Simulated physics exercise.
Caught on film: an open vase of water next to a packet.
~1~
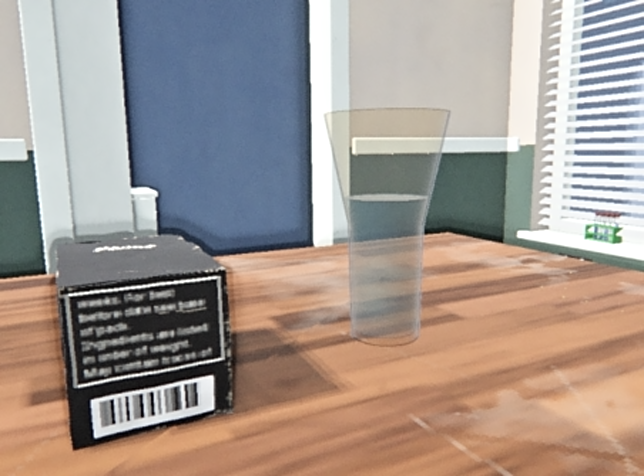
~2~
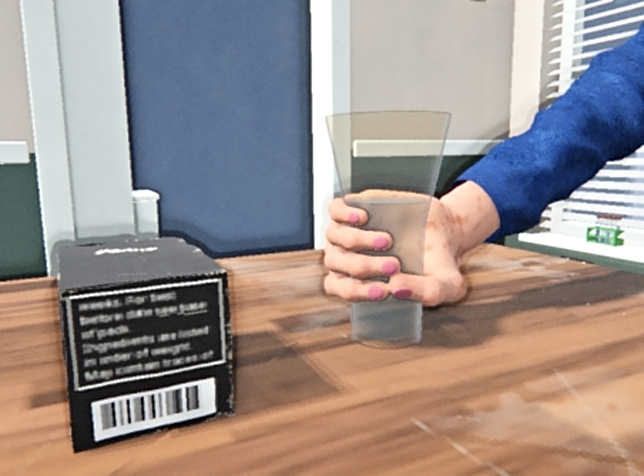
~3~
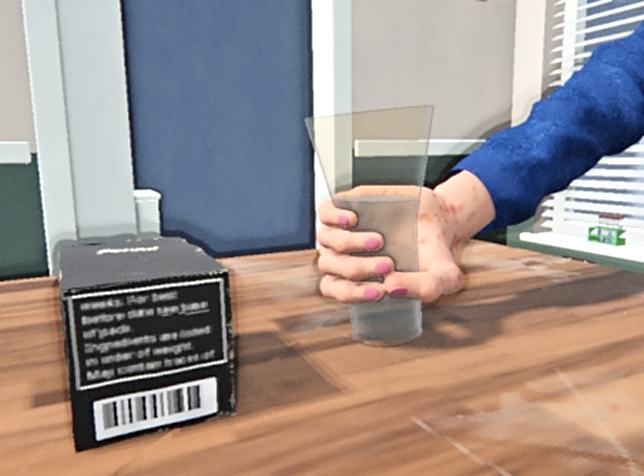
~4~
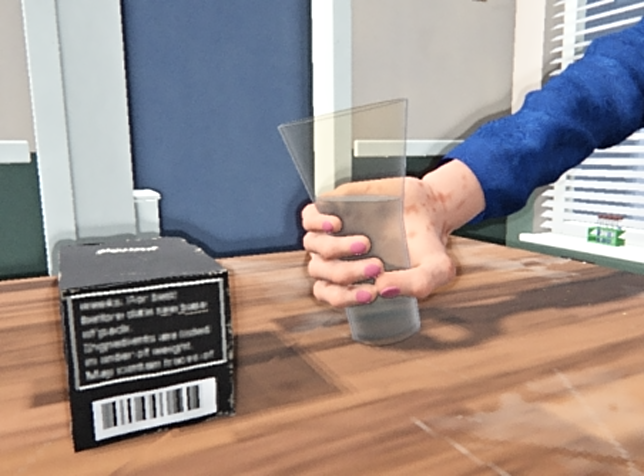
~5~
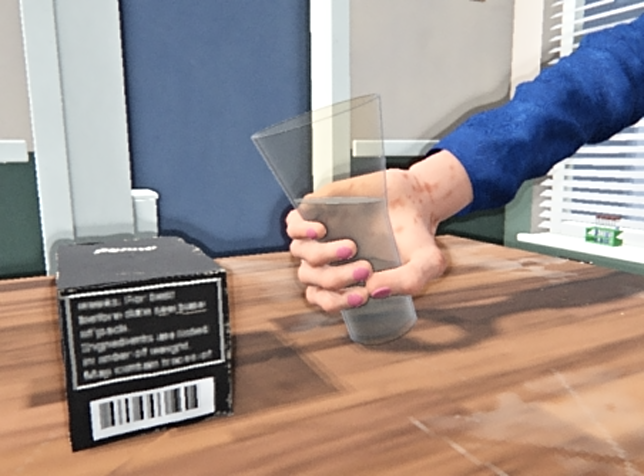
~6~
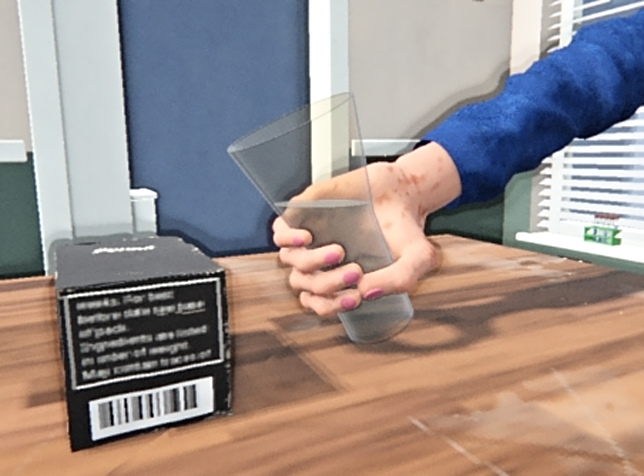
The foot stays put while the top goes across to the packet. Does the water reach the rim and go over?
At that lean the vase holds.
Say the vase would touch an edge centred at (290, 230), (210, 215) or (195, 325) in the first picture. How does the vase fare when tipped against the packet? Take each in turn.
In that order: Stays dry, keeps it in, spills.
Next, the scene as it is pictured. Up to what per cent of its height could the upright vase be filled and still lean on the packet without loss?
Some 75 per cent.
Soon after, the vase leans by about 35°; nothing has left it.
Later, the vase leans by about 45°; nothing has left it.
In the end, the vase leans by about 50°, against the packet; nothing has left it.
